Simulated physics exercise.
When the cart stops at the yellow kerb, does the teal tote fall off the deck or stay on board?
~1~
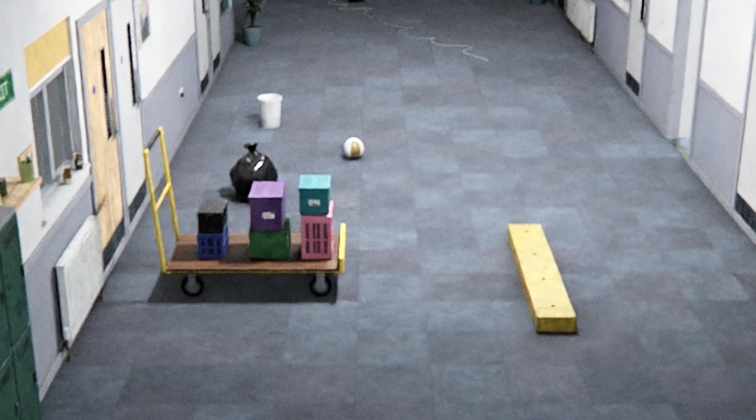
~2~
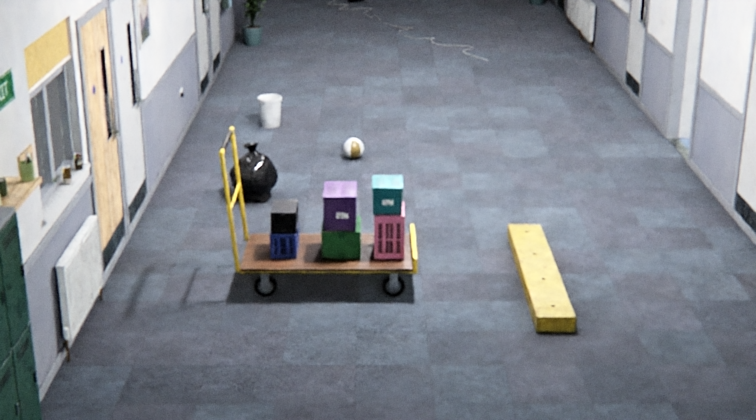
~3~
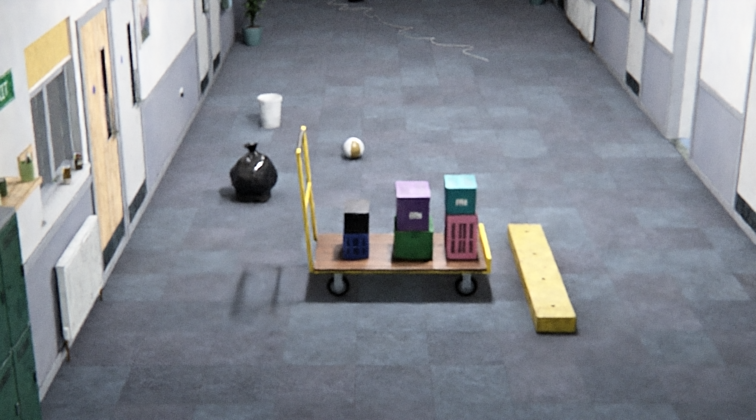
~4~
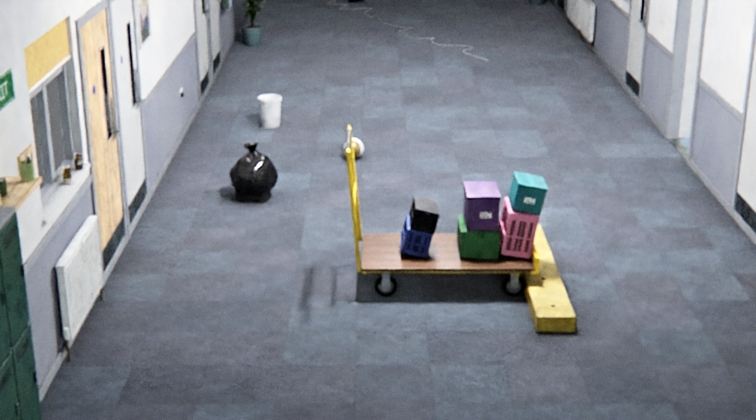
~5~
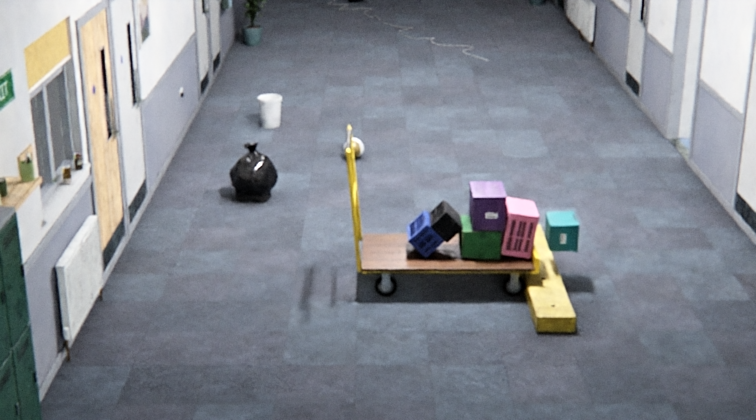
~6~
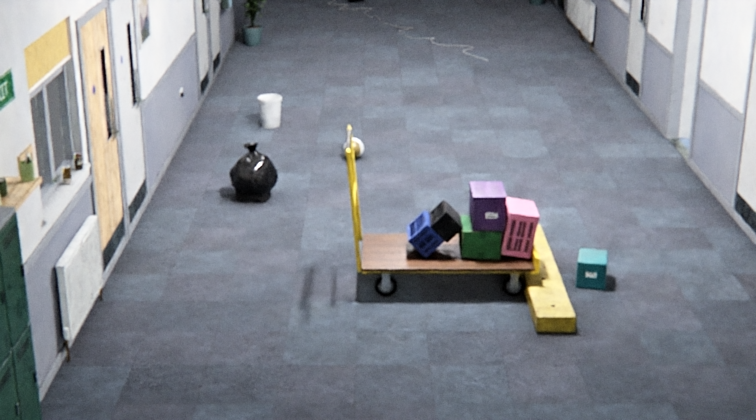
The teal tote falls off the deck. It tips over the front edge and ends on the floor to the right of the kerb.
